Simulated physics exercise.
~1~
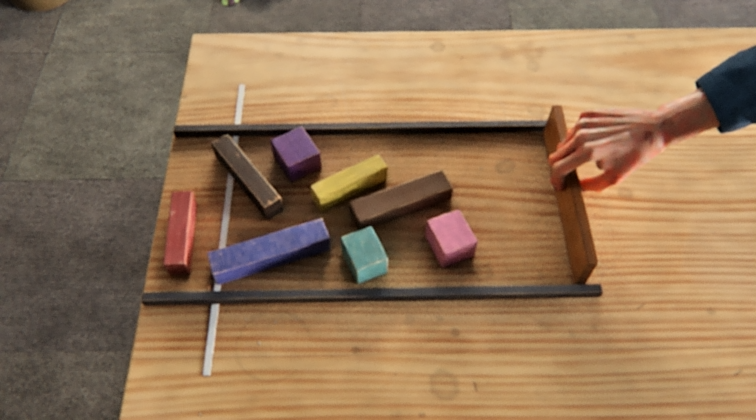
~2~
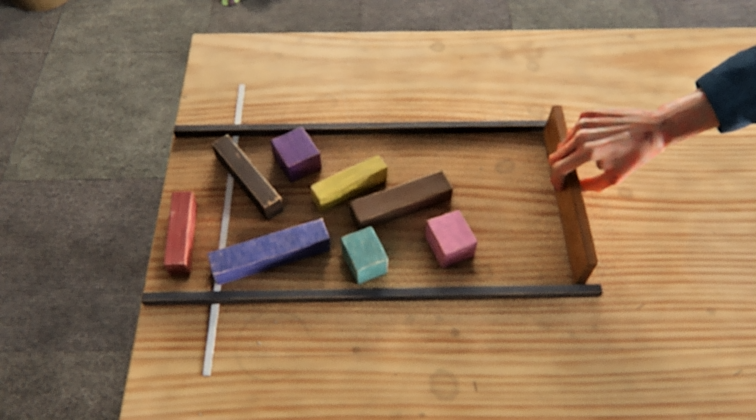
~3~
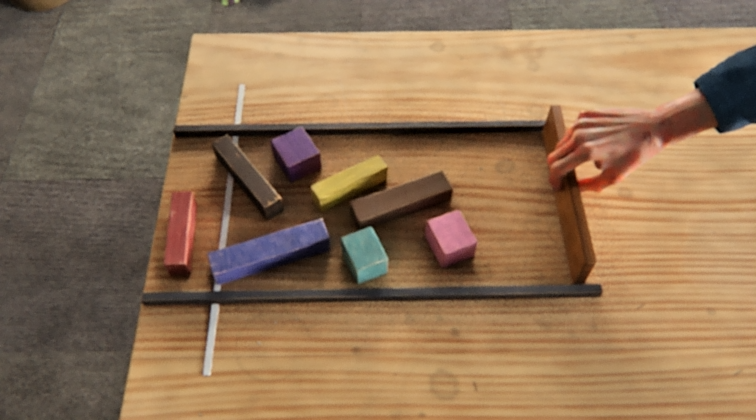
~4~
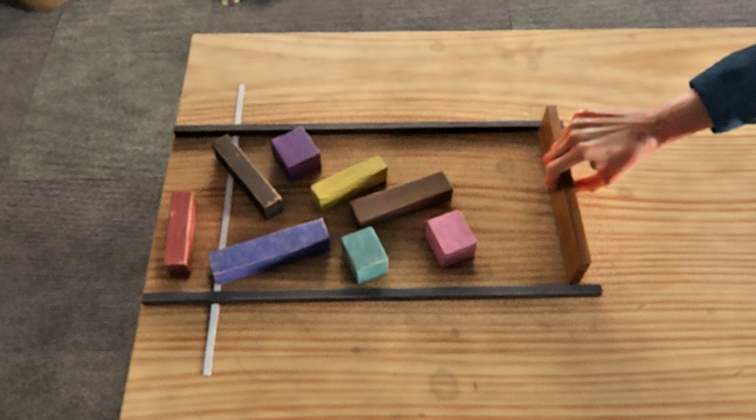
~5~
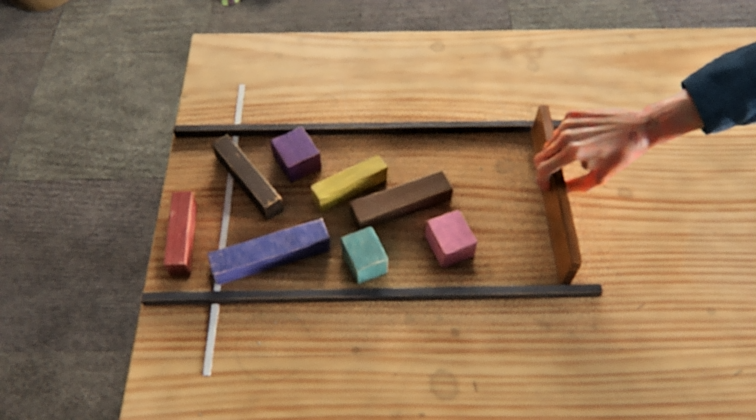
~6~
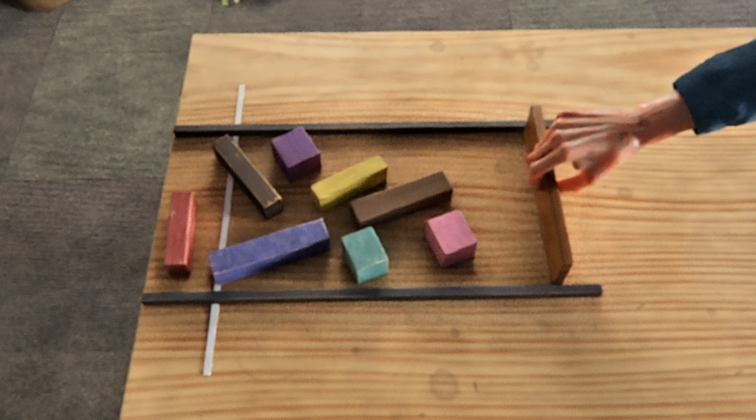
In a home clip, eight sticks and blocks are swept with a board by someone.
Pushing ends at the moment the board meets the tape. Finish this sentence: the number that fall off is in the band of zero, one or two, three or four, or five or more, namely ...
Namely three or four.
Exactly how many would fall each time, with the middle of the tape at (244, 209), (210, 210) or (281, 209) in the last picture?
The counts come to 2, then 3, then 0.
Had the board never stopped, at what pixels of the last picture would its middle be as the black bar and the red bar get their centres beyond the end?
Its middle is about (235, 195) and about (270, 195).
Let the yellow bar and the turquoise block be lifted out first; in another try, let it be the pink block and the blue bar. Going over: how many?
2 in the first case, 2 in the second.
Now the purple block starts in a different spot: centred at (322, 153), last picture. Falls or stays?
Here the purple block stays aboard.
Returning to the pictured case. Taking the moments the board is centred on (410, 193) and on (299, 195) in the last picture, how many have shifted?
At first I count 4, and then 8.
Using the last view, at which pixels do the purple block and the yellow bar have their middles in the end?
About (197, 149), and the other about (193, 182).
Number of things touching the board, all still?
The count in contact is 4.
Soon after, none off yet; red bar at rest near (181, 232); black bar at rest near (247, 177); blue bar moved a little near (257, 257).
At rest, the number that fall off is three or four; fallen, blue bar, black bar and red bar.
